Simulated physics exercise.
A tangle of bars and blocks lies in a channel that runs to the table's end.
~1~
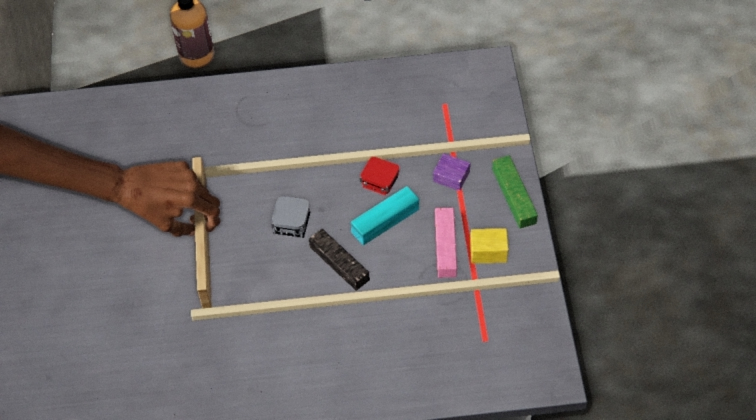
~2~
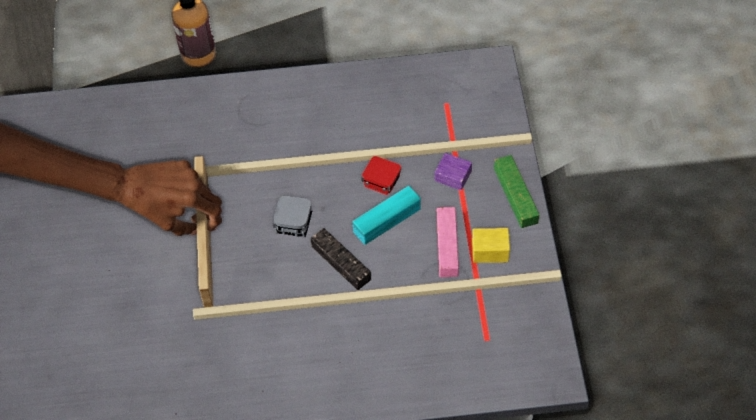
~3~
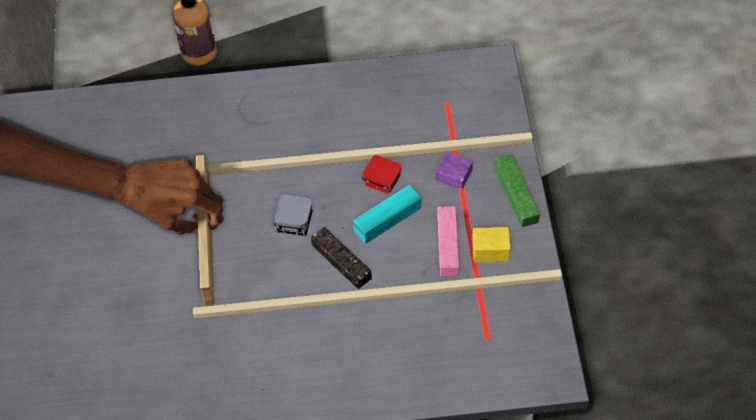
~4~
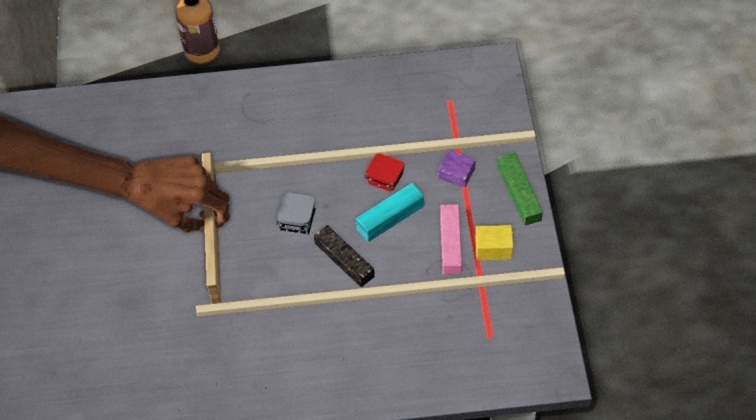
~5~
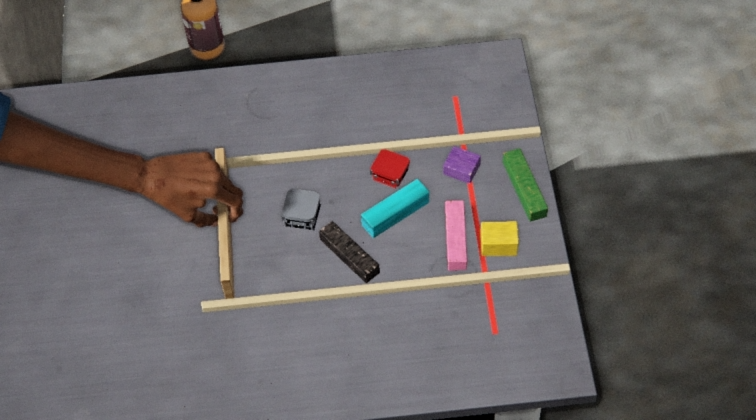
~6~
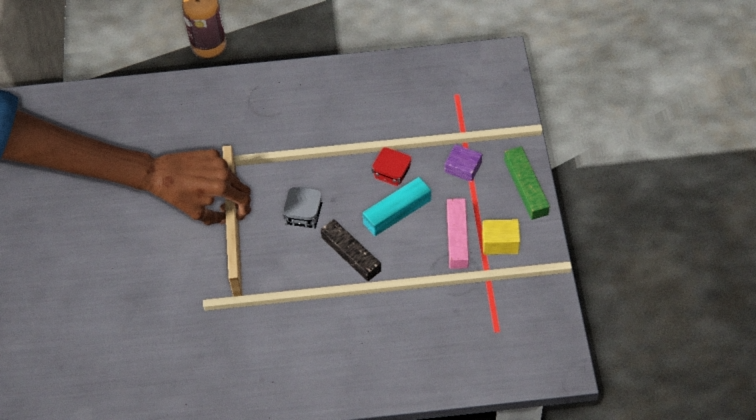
In this clip, coloured bars and blocks lie between two wooden strips on a grey table crossed by red tape, while a hand at the left holds a board still, then slides it slightly right without touching them.
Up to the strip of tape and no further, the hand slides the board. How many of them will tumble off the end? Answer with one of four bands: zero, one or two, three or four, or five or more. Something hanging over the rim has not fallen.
Zero.
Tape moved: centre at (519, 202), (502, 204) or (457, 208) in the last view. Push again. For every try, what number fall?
Try 1: 5; try 2: 2; try 3: 0.
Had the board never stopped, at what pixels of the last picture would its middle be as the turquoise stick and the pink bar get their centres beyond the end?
About (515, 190), and (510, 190) for the other.
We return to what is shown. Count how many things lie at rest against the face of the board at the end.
It's touching 3 at the end.
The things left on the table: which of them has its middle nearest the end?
The green bar finishes closest.
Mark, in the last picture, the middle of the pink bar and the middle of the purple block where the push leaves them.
The first comes to rest at (526, 232), and the second at (514, 155).
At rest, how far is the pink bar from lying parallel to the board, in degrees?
Near 30 degrees.
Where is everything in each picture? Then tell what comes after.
The first frame shows green bar (515, 192); yellow block (489, 246); purple block (452, 172); board (202, 232); tape (464, 216).
The second frame shows yellow block (491, 246); board (204, 231).
The third frame shows purple block (454, 171); turquoise stick (388, 214).
The fourth frame shows green bar (520, 188); grey case (296, 214).
The fifth frame shows yellow block (499, 239); black bar (349, 252).
The sixth frame shows green bar (527, 183); yellow block (501, 237); purple block (464, 163); board (233, 220); tape (476, 206).
Early on, none off yet; green bar at rest near (527, 183); yellow block at rest near (501, 237); purple block at rest near (464, 163).
Finally, the number that fall off is zero.
